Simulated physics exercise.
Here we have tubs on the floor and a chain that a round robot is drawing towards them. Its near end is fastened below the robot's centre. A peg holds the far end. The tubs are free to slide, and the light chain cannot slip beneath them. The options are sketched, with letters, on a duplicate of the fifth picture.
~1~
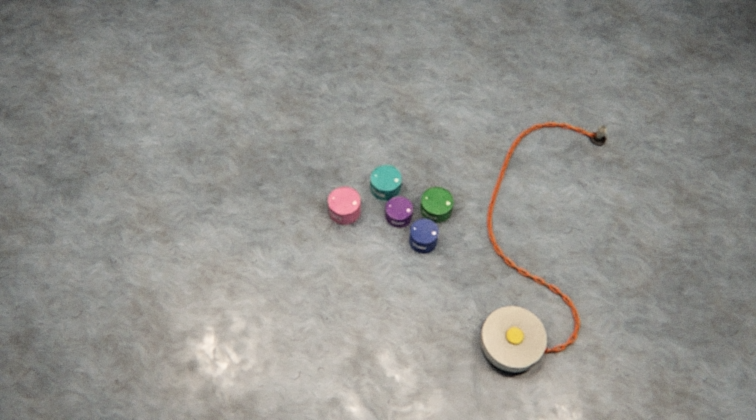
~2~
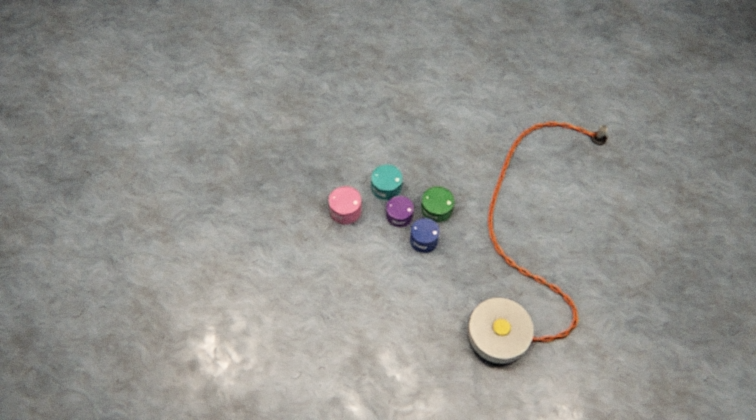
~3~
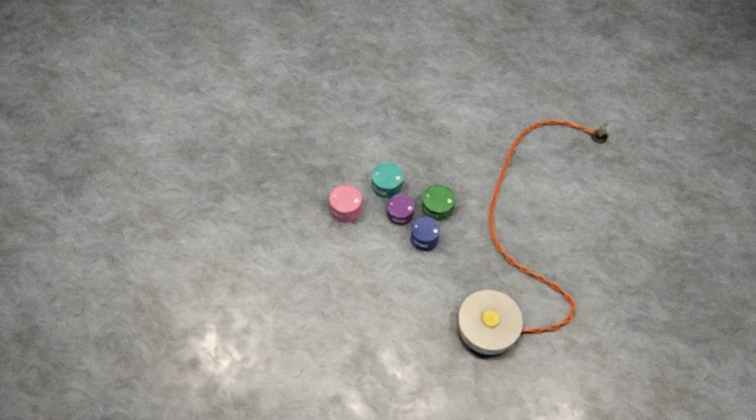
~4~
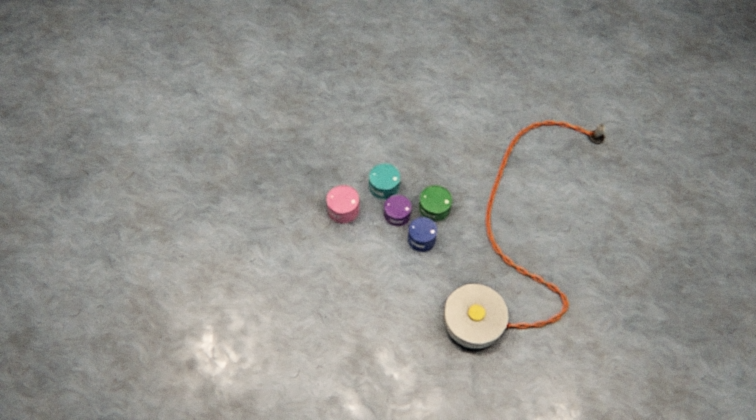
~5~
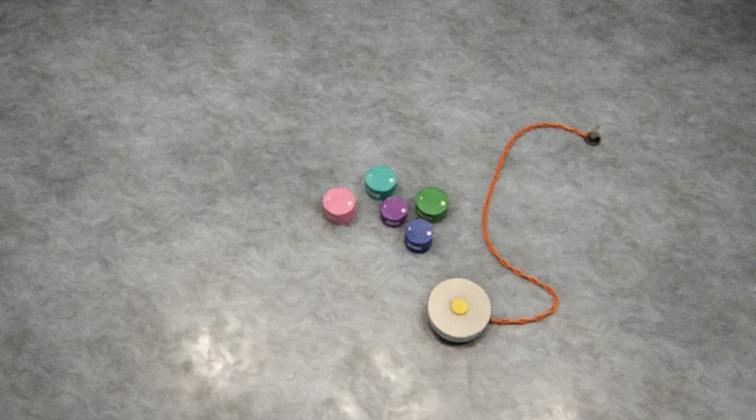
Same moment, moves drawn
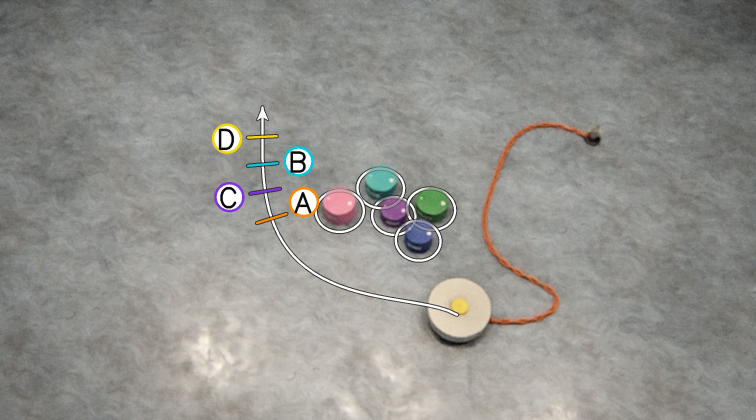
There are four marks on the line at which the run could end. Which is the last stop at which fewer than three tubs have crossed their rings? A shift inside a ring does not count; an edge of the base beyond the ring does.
It can go as far as B.
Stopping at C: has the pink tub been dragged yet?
By then, no.
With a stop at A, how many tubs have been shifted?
By then, none.
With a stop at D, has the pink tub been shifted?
Yes.
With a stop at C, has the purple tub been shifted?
By then, no.
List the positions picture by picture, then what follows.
In the first picture, green tub (437, 205); blue tub (424, 236); turquoise tub (386, 183).
In the second picture, robot (500, 331); pink tub (345, 205).
In the third picture, robot (489, 323); purple tub (401, 210).
In the fourth picture, robot (475, 317); blue tub (422, 234).
In the fifth picture, robot (458, 311); pink tub (340, 206); peg (595, 134); purple tub (394, 212).
On the copy, A at (272, 218); B at (263, 164); C at (265, 191); D at (263, 137); the route from (457, 315) via (287, 248) to (262, 107).
On B. First, robot (354, 286).
Then, robot (277, 229).
Finally, robot (262, 159); blue tub (415, 224); one over the rings.
By contrast, A is within the limit but short; C is within the limit but short; D has four over the rings.
